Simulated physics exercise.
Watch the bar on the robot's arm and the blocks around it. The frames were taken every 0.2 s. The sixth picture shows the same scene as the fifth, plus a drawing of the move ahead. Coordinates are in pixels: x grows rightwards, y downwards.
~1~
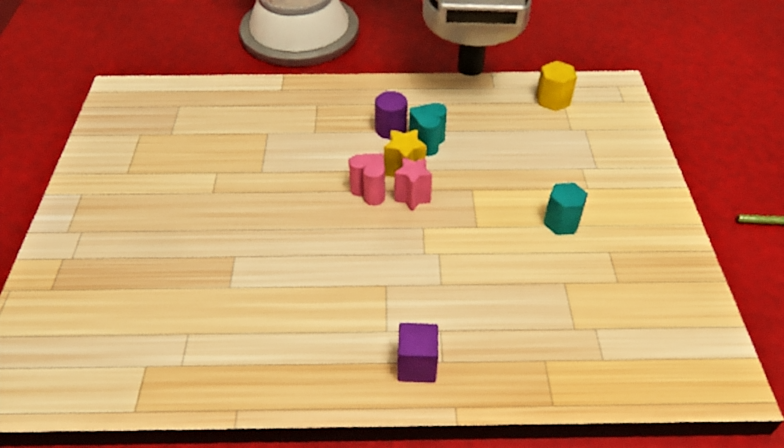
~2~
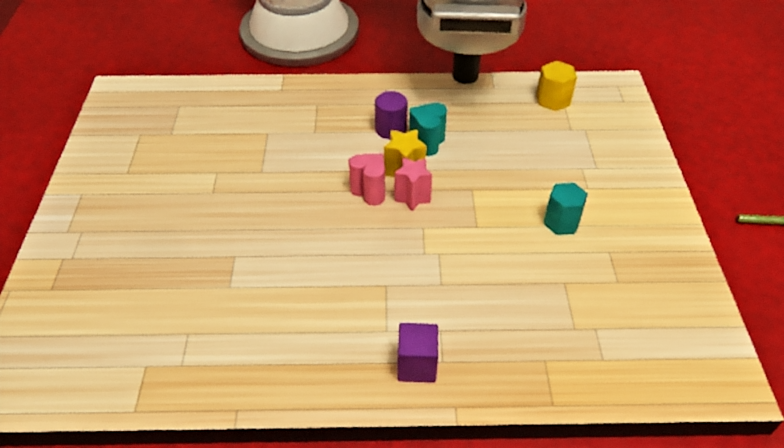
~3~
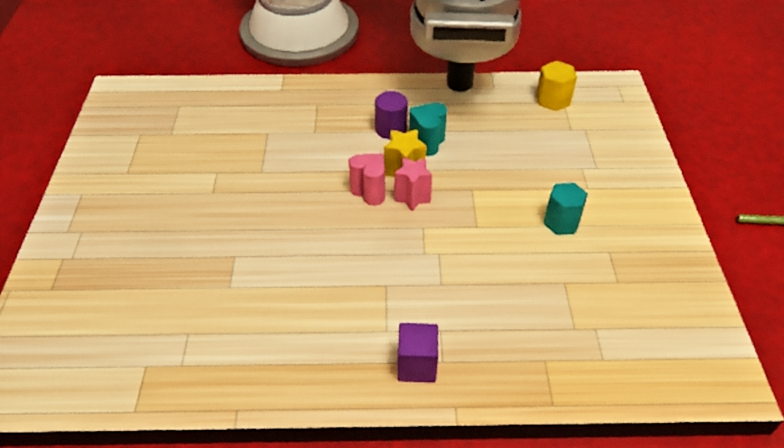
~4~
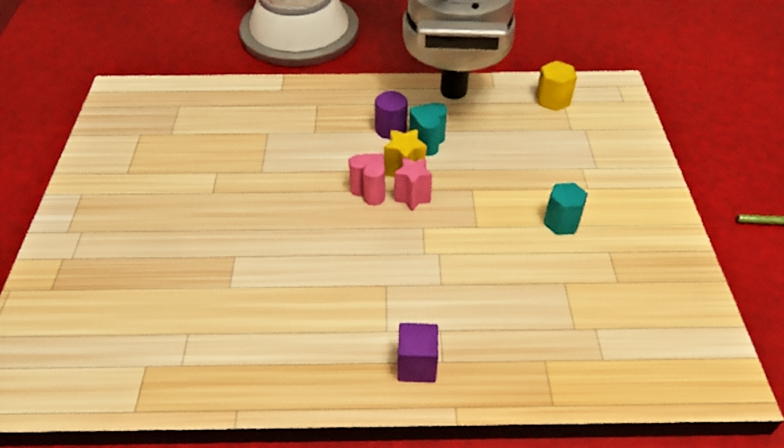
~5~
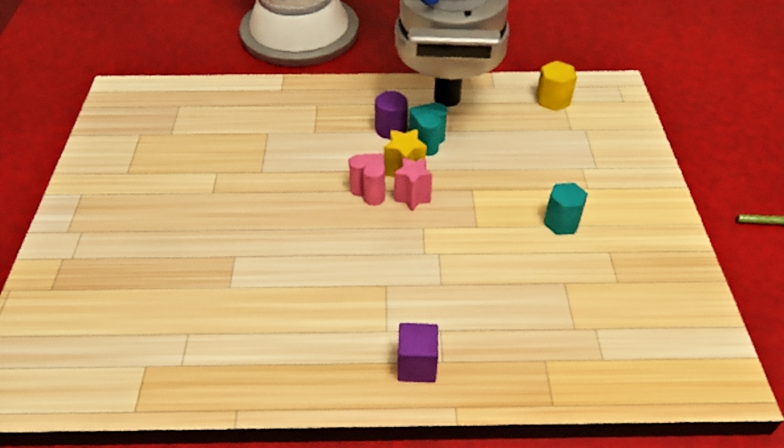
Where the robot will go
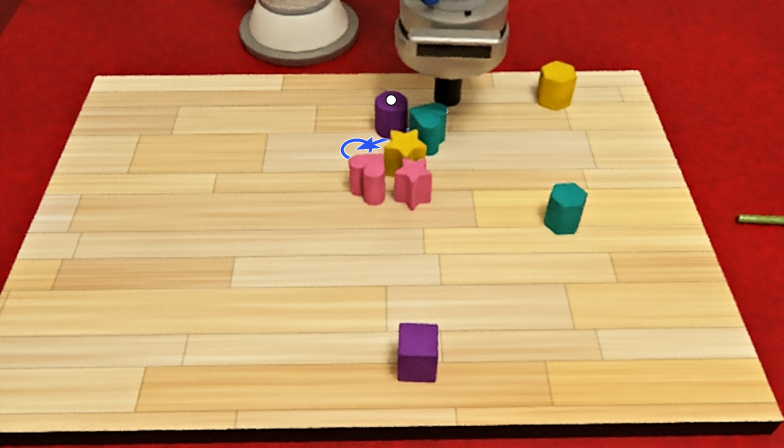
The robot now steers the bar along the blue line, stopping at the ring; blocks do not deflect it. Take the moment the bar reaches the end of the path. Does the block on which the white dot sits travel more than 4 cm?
Yes, I think so.
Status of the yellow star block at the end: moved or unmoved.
It barely shifts, if at all.
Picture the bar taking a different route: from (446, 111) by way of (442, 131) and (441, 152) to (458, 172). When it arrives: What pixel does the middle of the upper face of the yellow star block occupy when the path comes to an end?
Most likely (386, 147).
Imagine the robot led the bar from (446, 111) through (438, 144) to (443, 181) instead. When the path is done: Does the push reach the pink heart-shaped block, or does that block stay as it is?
It ends up somewhere else.
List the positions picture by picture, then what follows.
The first picture shows bar's lower end (470, 69); purple cylinder (391, 100); yellow star block (405, 141); turquoise heart-shaped block (429, 114).
The second picture shows bar (465, 76); blocks still.
The third picture shows bar (460, 84); blocks still.
The fourth picture shows bar (454, 92); blocks still.
The fifth picture shows bar (447, 99); purple cylinder (391, 100); yellow star block (405, 141); turquoise heart-shaped block (429, 114).
Drawn move, from (446, 111) via (405, 132), ending at (356, 149); the dot is on the purple cylinder.
The first path, step by step. One third of the way, bar (419, 114); nothing pushed yet.
Two thirds of the way, bar (388, 127); purple cylinder (357, 106); turquoise heart-shaped block (429, 116).
At the end, bar (356, 138); purple cylinder (332, 107); yellow star block still; turquoise heart-shaped block (429, 116).
